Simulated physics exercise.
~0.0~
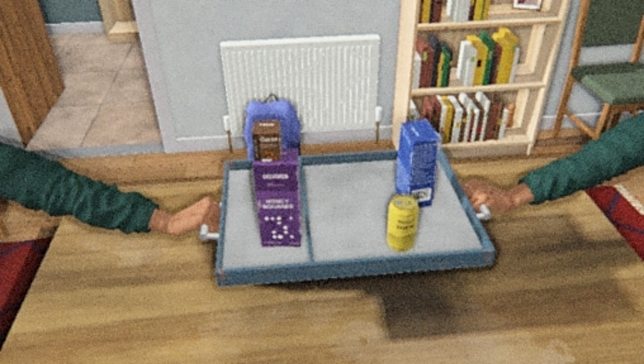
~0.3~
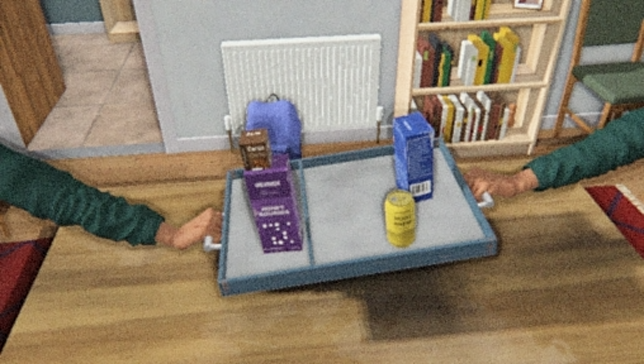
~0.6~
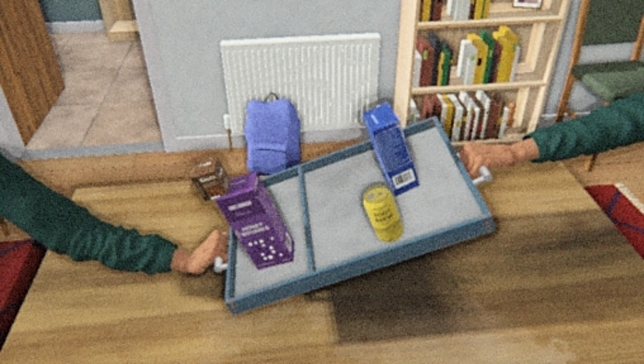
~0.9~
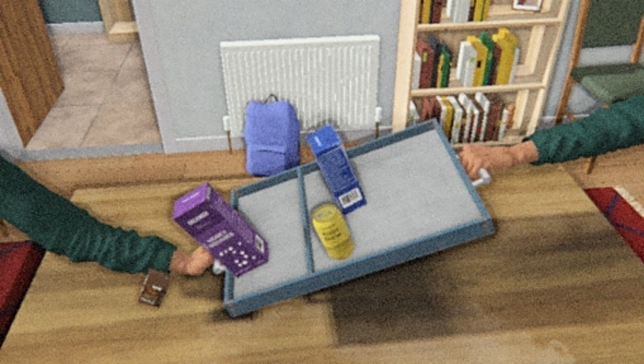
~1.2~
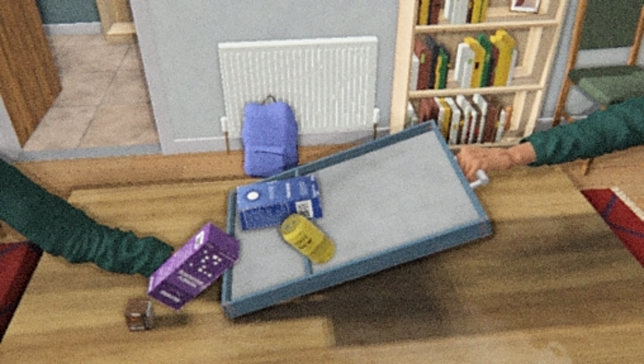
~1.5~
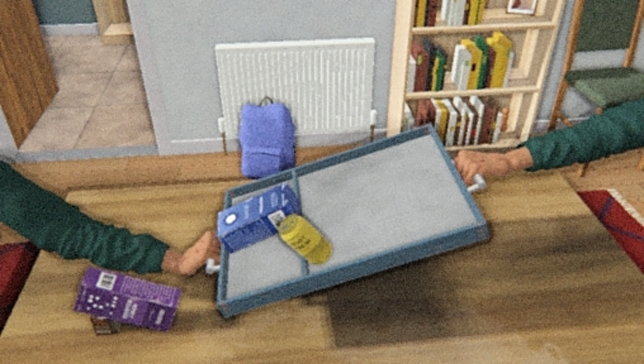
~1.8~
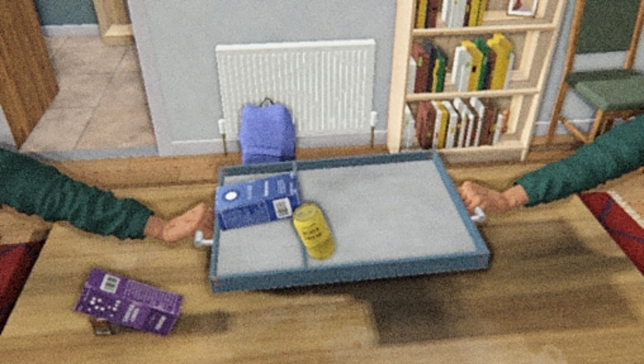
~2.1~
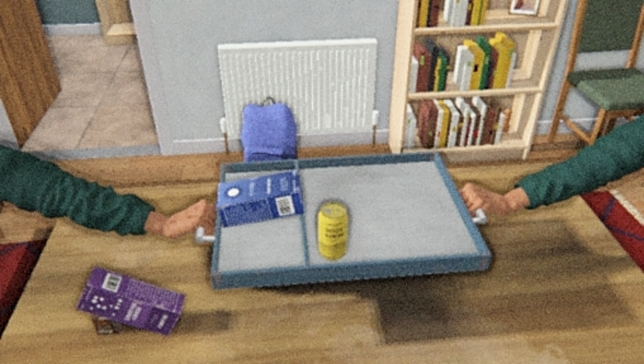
Over a wooden table, two hands tilting a tray left, spilling brown and purple packages, then levelling it with blue carton toppled.
